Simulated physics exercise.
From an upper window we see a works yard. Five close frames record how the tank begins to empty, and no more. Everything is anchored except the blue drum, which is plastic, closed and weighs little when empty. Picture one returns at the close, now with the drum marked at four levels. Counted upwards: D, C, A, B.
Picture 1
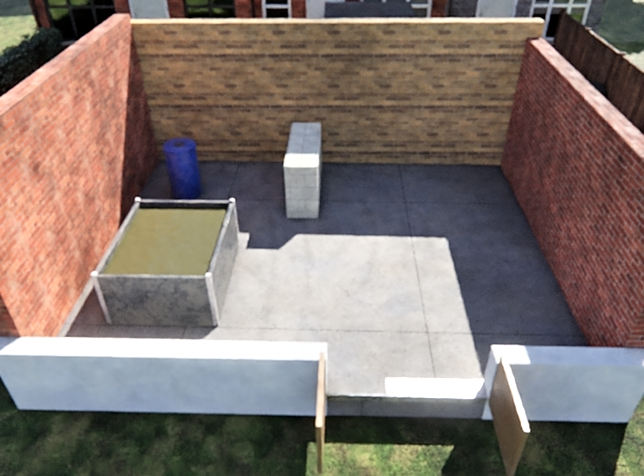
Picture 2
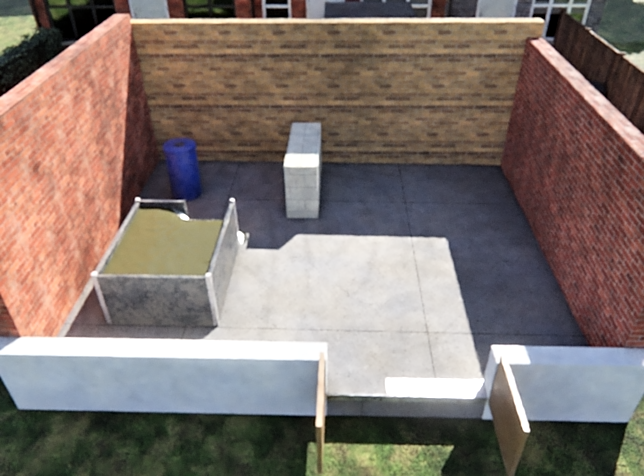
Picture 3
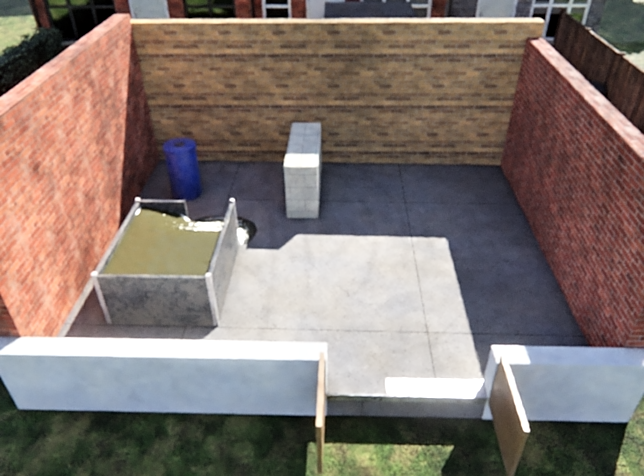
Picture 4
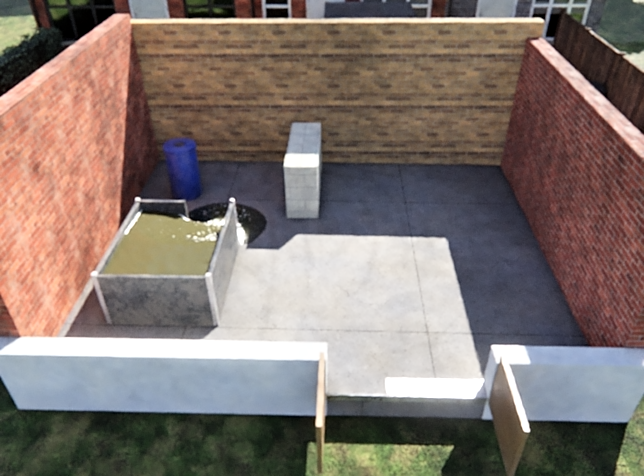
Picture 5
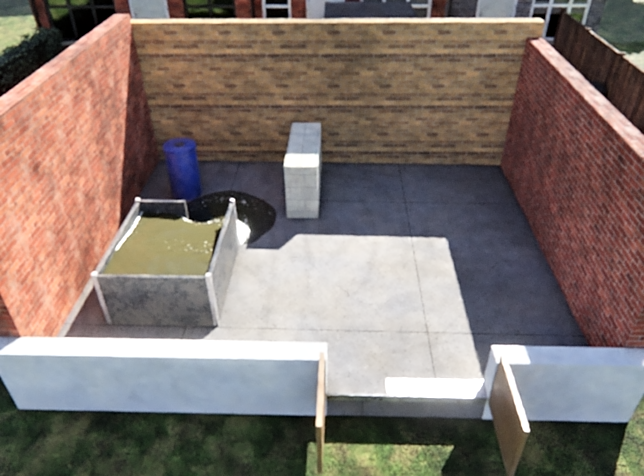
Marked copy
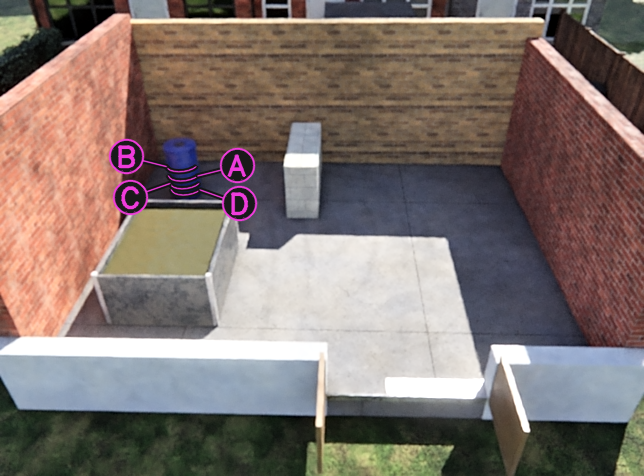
In a walled yard, water pours from the tank's far side and spreads across the ground.
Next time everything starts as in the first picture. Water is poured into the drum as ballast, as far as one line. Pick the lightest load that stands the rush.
Level C.
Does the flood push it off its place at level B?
No, that is safe.
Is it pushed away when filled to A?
No, not at all.
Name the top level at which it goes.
That is level D.
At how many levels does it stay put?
Three of them.
On the marked copy, A at (180, 181); B at (178, 171); C at (181, 188); D at (183, 195); from the bottom up D, C, A, B.
Choosing A, it does not move.
Choosing B, it does not move.
Choosing C, it does not move.
Choosing D, it is pushed about its own width away.
